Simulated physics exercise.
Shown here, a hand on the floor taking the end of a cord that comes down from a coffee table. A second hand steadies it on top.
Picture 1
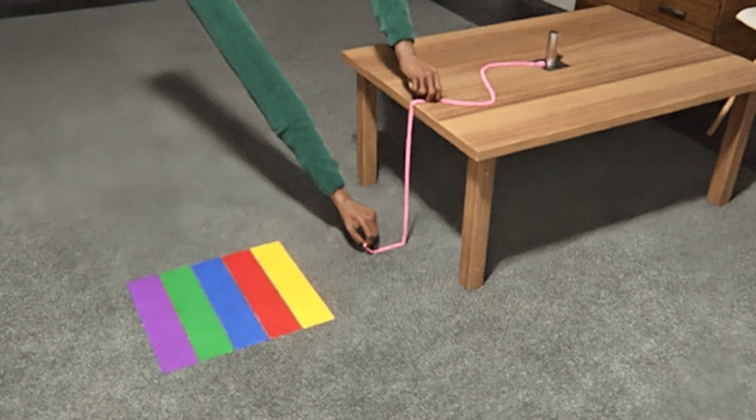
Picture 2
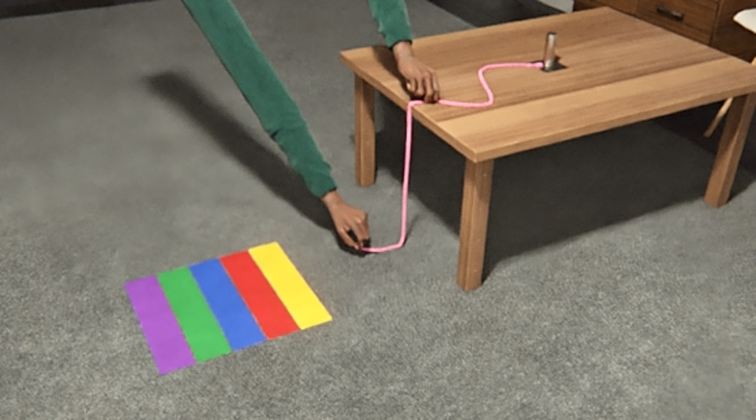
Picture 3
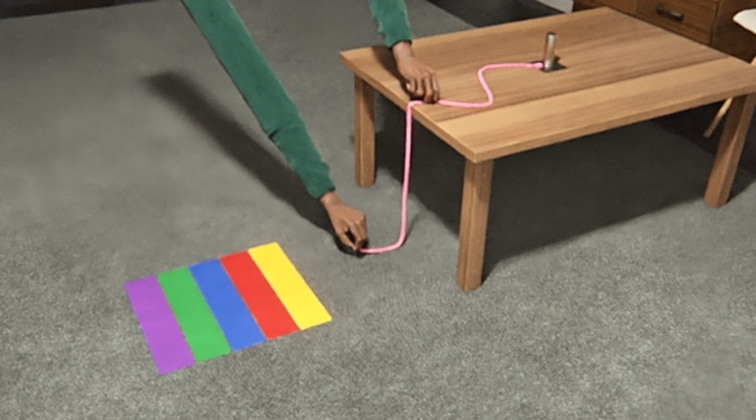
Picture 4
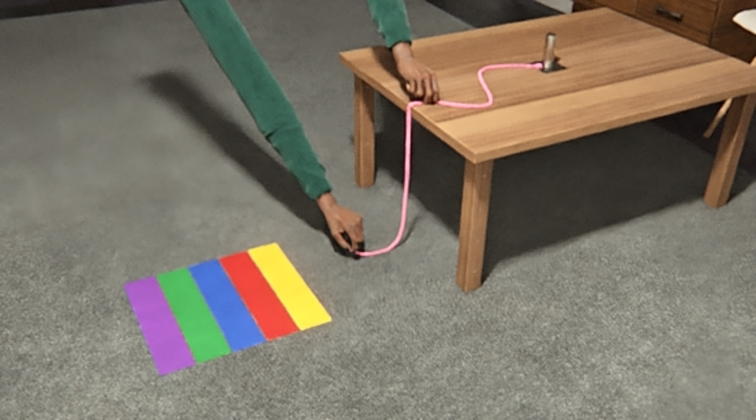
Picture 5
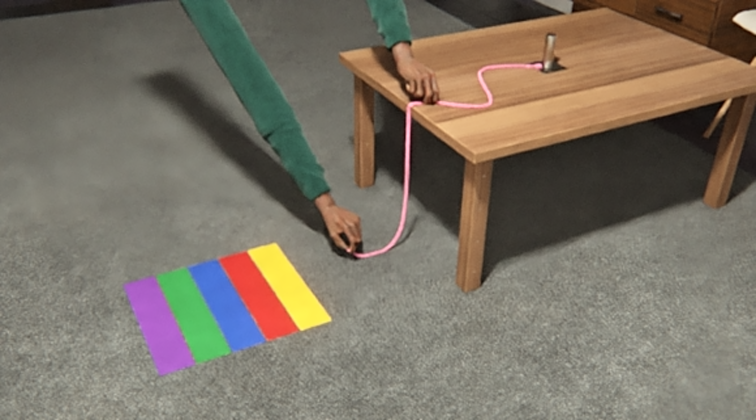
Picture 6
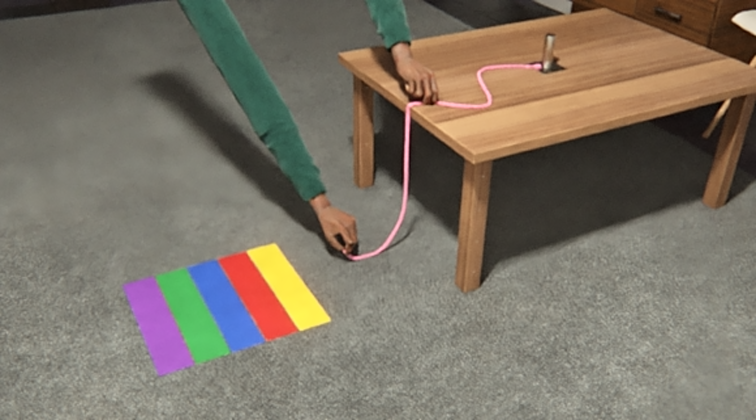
A hand near the floor drew the end of a pink cord slightly left, toward a rainbow-striped patch, while another hand pressed the cord at the table's edge and its hanging part curved gently.
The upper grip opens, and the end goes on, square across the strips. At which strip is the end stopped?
The end stops over the green strip.
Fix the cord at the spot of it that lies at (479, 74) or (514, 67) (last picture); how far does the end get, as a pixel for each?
In that order: (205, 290) and (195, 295).
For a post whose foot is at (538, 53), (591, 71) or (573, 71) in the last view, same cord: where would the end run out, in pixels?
In that order: (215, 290), (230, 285) and (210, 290).
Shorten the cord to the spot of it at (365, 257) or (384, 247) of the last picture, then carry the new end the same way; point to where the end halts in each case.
Try by try, around (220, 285) and (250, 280).
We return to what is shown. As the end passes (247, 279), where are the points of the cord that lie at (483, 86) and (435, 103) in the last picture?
The first at (457, 87), the second at (401, 141).
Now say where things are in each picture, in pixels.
End (365, 244); yellow (308, 308); red (276, 318); blue (243, 328); green (209, 339); purple (173, 350), in the first frame.
End (357, 247); cord through (510, 65) (483, 82) (477, 106) (410, 111) (406, 176) (403, 235), in the second frame.
End (355, 248), in the third frame.
End (351, 249); cord through (509, 66) (483, 83) (477, 107) (409, 111) (407, 176) (400, 236), in the fourth frame.
End (349, 250), in the fifth frame.
End (345, 251); cord through (508, 67) (482, 84) (476, 107) (408, 112) (406, 177) (392, 236), in the sixth frame.
Soon after, end near (247, 279); over red.
Then, end near (210, 290); over blue.
At full stretch, end near (187, 297); over green. It gets as far as the green strip.
